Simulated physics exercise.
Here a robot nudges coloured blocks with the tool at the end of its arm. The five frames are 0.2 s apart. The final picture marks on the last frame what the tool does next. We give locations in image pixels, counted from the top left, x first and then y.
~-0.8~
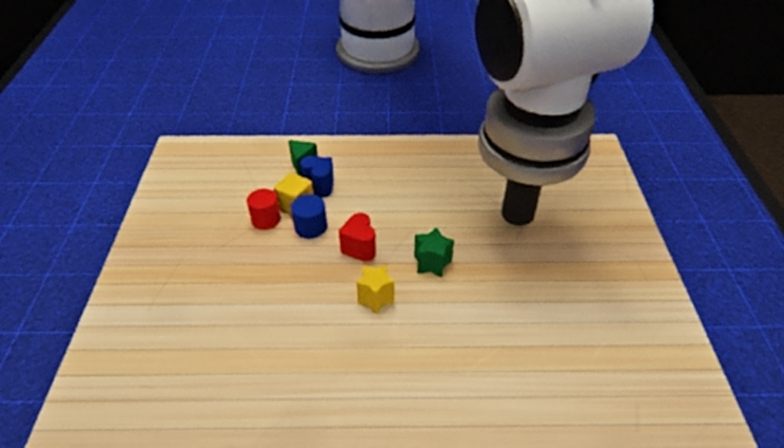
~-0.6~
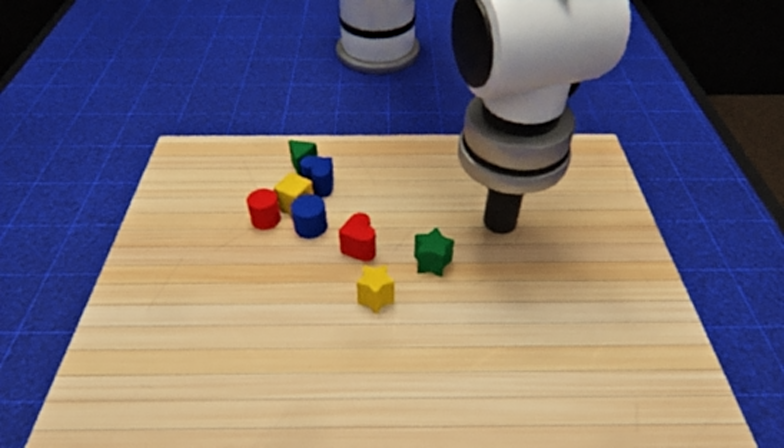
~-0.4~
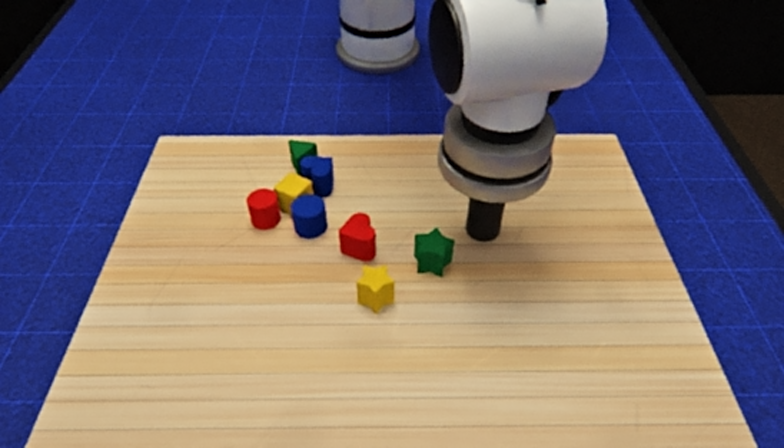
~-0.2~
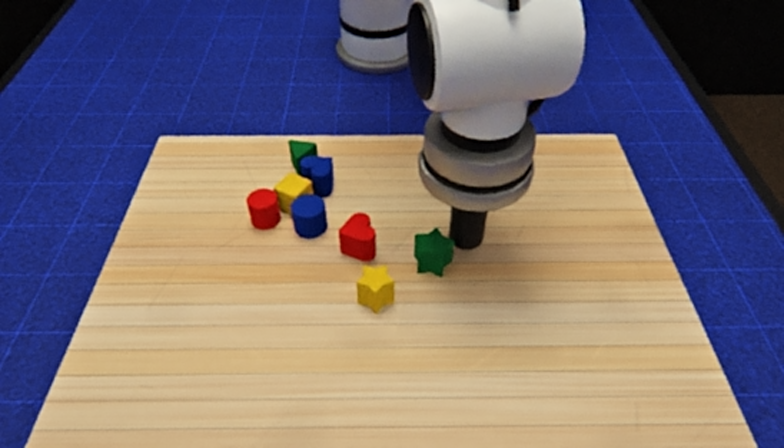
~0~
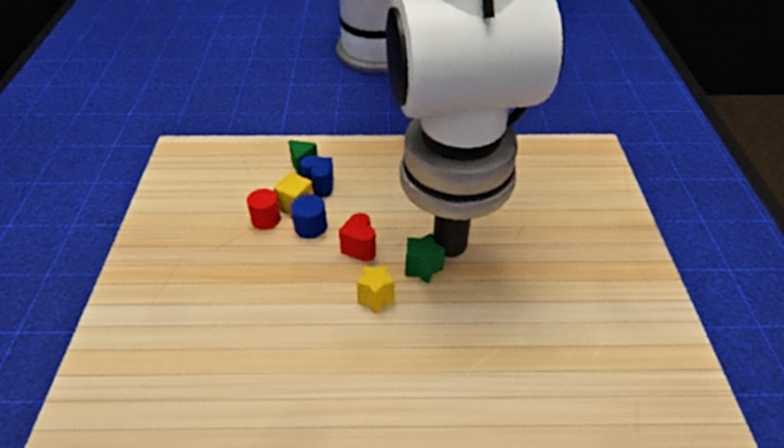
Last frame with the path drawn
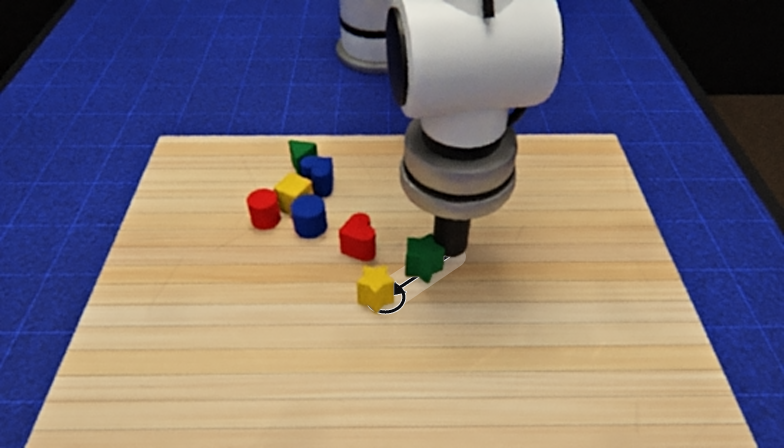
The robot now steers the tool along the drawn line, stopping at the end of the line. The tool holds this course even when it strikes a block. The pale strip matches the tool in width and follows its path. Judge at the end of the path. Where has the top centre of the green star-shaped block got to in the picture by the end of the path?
Around (353, 285).
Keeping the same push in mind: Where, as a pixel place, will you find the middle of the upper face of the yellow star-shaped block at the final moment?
The answer is (326, 303).
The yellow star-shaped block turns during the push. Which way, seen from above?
Viewed from above, counterclockwise.
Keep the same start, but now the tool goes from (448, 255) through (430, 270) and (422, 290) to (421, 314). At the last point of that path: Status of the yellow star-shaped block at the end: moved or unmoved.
Once the tool is done, the yellow star-shaped block is in a new spot.
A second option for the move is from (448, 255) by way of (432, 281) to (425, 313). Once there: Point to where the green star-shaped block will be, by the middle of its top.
At pixel (396, 270).
The line goes straight from (448, 255) to (386, 297).
What follows on the original path. Halfway along, tool (418, 265); yellow star-shaped block (362, 282), turned 35° anticlockwise; green star-shaped block (389, 266).
At the end, tool (385, 286); red heart block unmoved; yellow star-shaped block (326, 303), turned 45° anticlockwise; green star-shaped block (353, 285).
